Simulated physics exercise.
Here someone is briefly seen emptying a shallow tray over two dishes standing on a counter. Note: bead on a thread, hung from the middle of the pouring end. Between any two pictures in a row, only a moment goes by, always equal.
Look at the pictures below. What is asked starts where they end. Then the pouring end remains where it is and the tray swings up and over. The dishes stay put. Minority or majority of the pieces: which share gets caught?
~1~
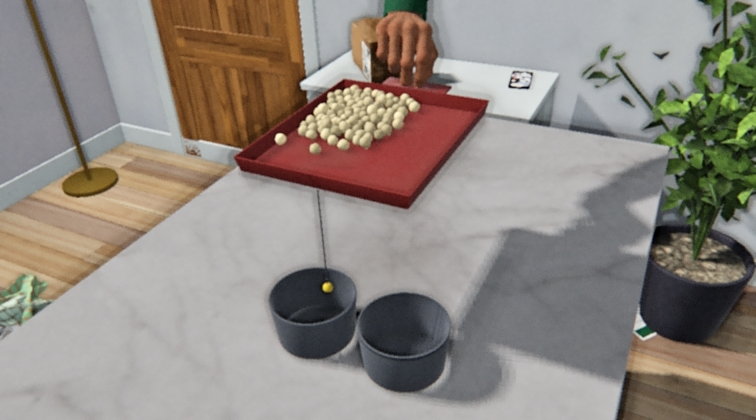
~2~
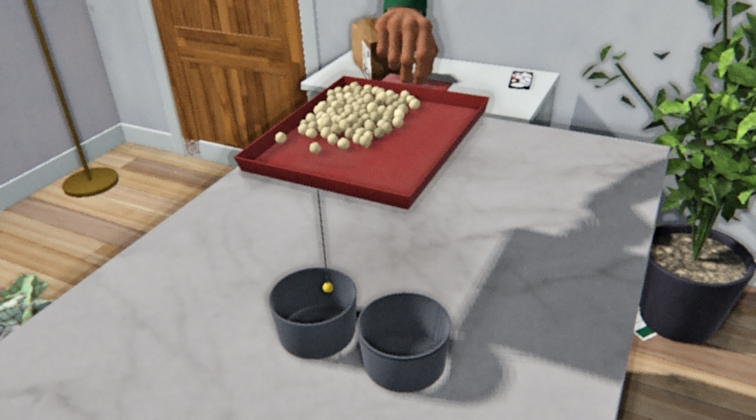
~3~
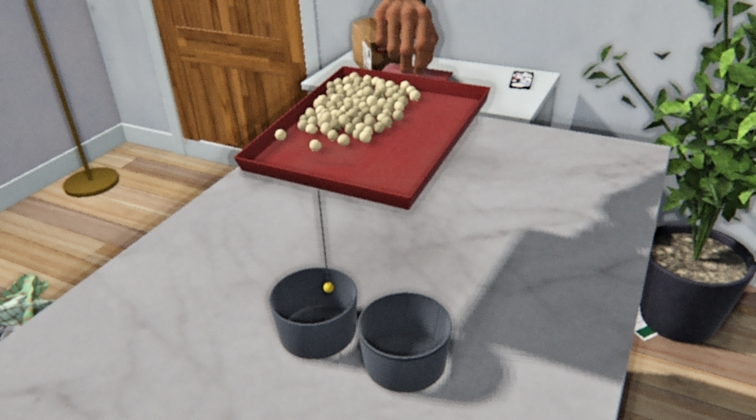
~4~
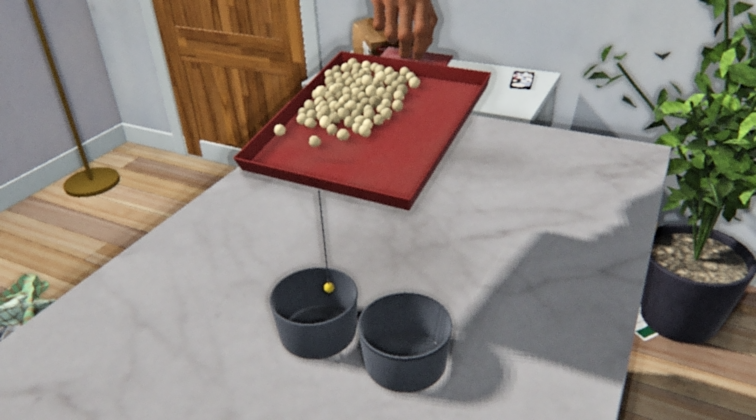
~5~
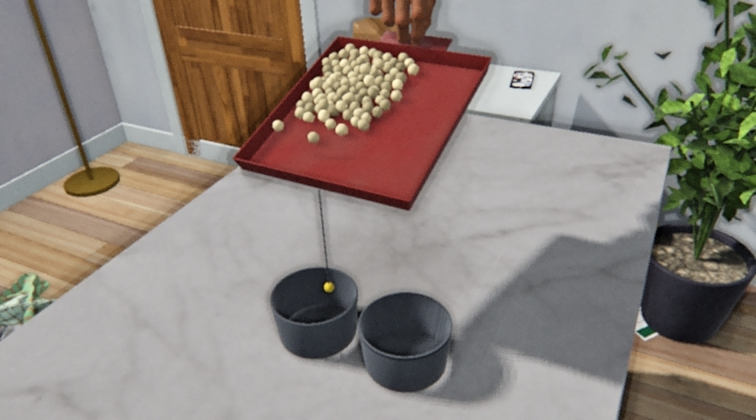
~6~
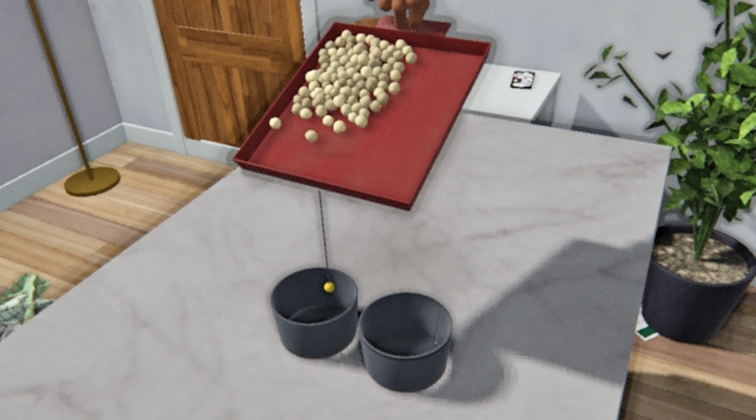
Minority.
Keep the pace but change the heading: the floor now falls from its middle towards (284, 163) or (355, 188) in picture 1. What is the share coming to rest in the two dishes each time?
The first try gives close to 20 per cent, the second close to 40 per cent.
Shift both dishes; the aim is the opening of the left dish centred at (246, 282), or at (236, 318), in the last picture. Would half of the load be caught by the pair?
In order, they'd catch a minor share, and next a major share.
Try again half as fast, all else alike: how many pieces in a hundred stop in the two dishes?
That works out at some 20 per cent.
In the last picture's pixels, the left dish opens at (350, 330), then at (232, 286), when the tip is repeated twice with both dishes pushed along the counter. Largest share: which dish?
Try 1: The leftmost dish; try 2: The rightmost dish.
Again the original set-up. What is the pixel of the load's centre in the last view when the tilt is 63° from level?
Roughly at (306, 166).
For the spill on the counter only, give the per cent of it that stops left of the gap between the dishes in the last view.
90 %, roughly.
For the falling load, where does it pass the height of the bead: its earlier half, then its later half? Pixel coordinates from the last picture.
Around (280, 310) at first; around (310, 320) after that.
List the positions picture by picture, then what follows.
In the first frame, corners of the pouring end (239, 156) and (407, 193), level; middle of the load (357, 113), macadamia nuts; left dish (291, 338); right dish (385, 371); bead on its thread (328, 288).
In the second frame, corners of the pouring end (239, 156) and (408, 194), level; middle of the load (357, 111).
In the third frame, corners of the pouring end (239, 156) and (408, 194), tipped barely, level across its low end; middle of the load (357, 104).
In the fourth frame, corners of the pouring end (238, 156) and (408, 196), tipped a little, level across its low end; middle of the load (356, 94).
In the fifth frame, corners of the pouring end (238, 157) and (407, 197), tipped clearly, level across its low end; middle of the load (354, 83).
In the sixth frame, corners of the pouring end (237, 157) and (407, 199), tipped clearly, level across its low end; middle of the load (352, 73); left dish (293, 338); right dish (386, 371).
Just after the last frame, tray tipped steeply; the larger part on the tray; just a few outside both; about a tenth in the air.
A moment on, tray tipped past a quarter turn; roughly two thirds on the tray; just a few in the right dish; just a few in the left dish; roughly a quarter outside both; about a tenth in the air.
Further on, tray tipped past a quarter turn; about a tenth in the right dish; about a tenth in the left dish; the larger part outside both.
When it is over, tray tipped past a quarter turn; about a tenth in the right dish; about a tenth in the left dish; the larger part outside both.
